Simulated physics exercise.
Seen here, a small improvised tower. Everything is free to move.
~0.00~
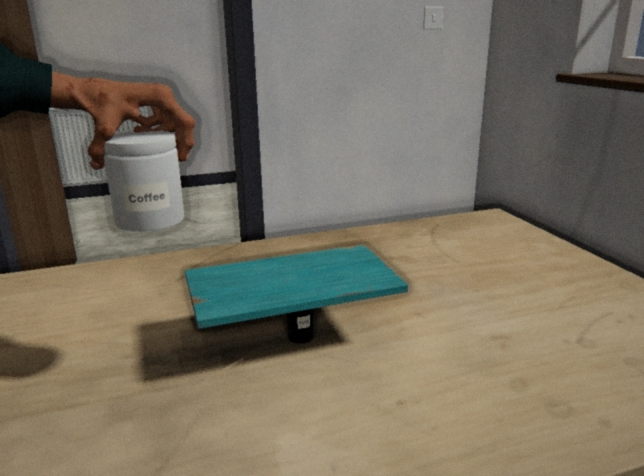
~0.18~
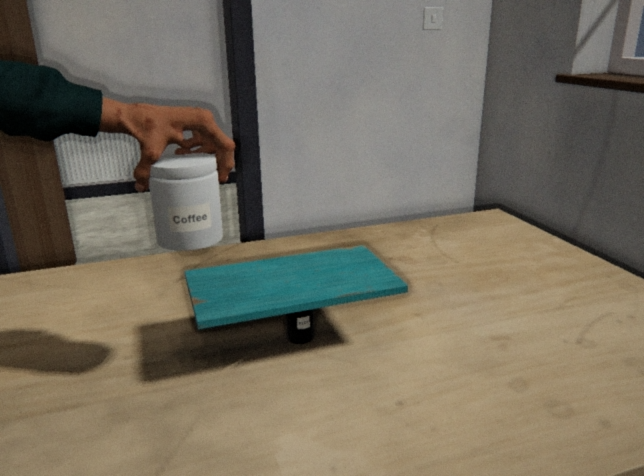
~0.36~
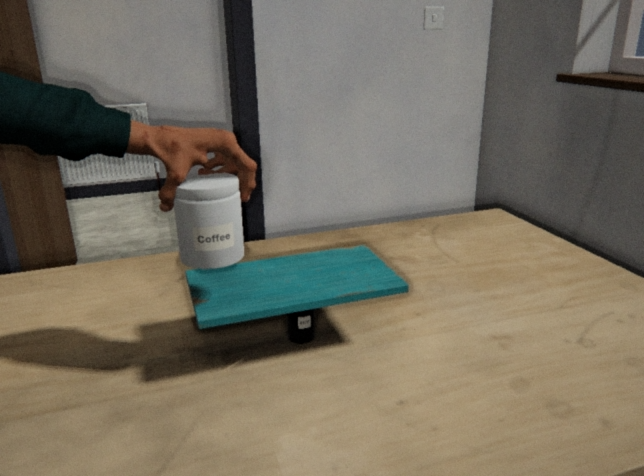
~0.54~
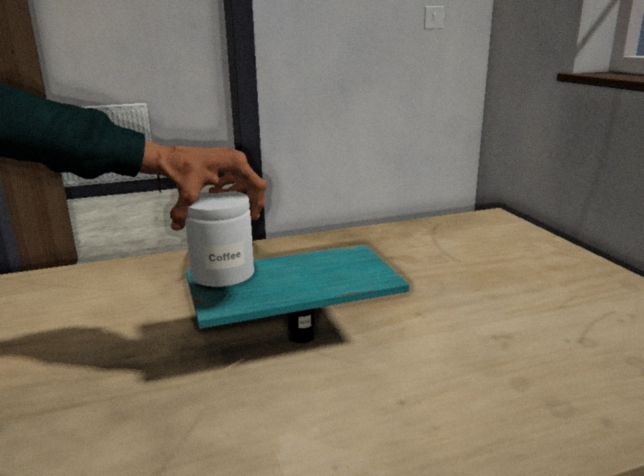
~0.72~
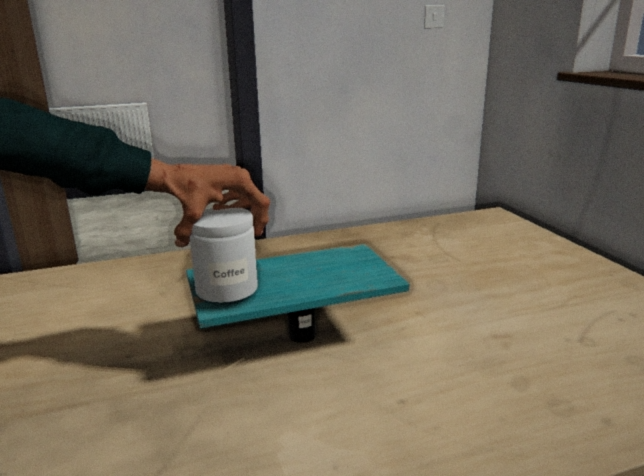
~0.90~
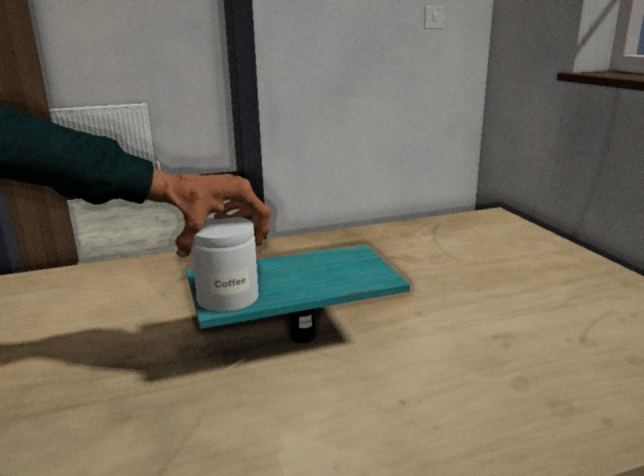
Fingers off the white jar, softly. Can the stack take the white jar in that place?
In the end the stack gives way.
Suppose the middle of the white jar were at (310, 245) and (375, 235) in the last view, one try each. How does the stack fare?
First, it keeps its balance; second, it comes apart.
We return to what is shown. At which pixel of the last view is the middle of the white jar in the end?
Around (158, 348).
After 1.20 s, white jar now fallen; turquoise board tipped 42° from how it was.
After 1.30 s, turquoise board tipped 38° from how it was.
After 1.40 s, turquoise board tipped 33° from how it was.
At rest (2.3 s), fallen, white jar; left askew, turquoise board; black shaker in place. Seen from the same camera at the end, white jar near (158, 348). The stack loses its balance.
